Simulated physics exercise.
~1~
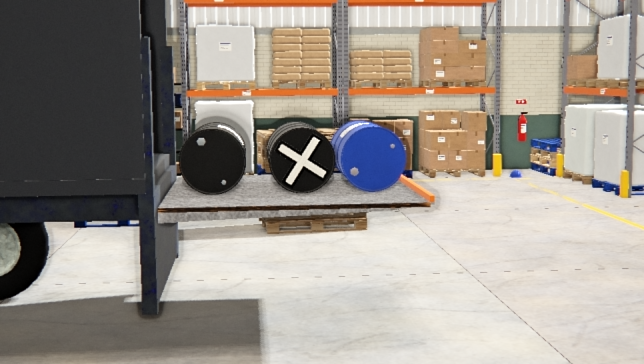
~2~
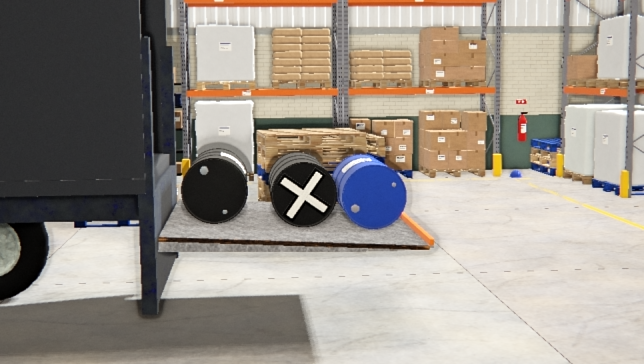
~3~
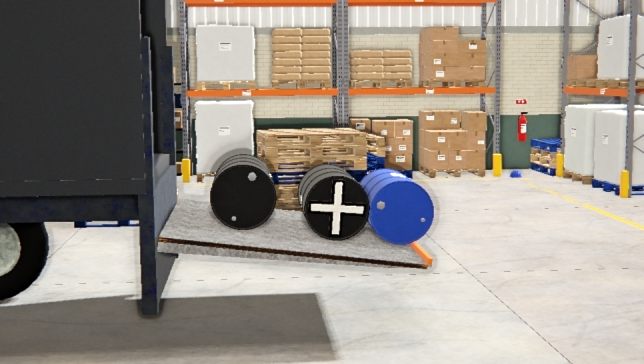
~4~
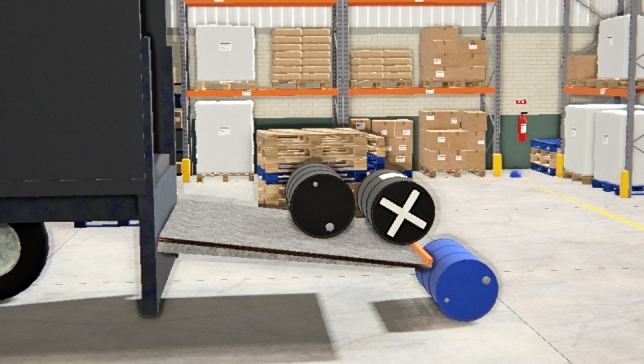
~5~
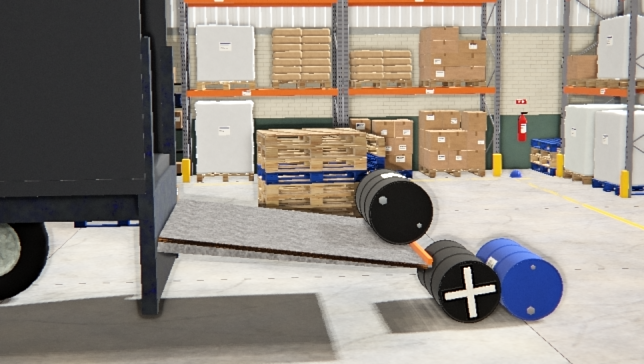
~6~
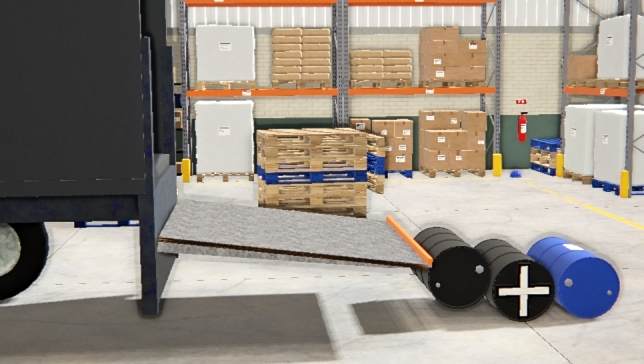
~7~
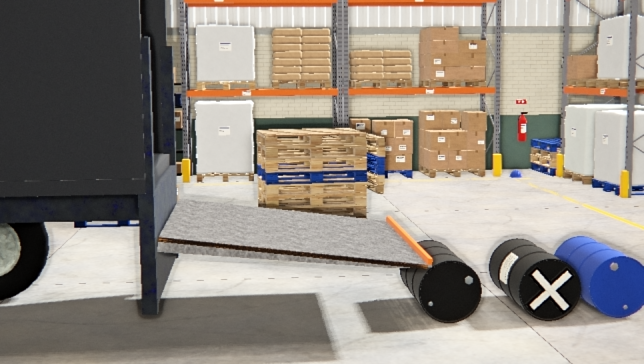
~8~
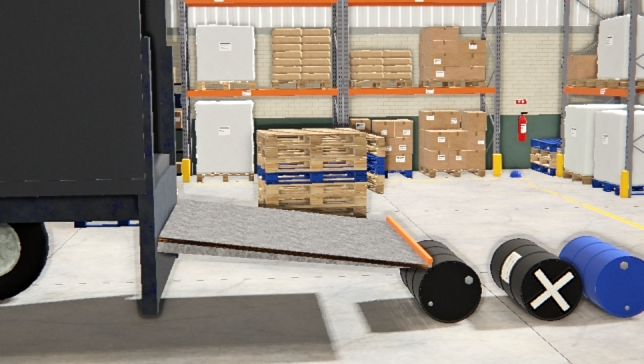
In a warehouse, a lorry's lift lowered and tilted, and three drums rolled right and dropped off its edge, the blue one first, then the black one with a white cross, then the plain black one, all ending on the floor.
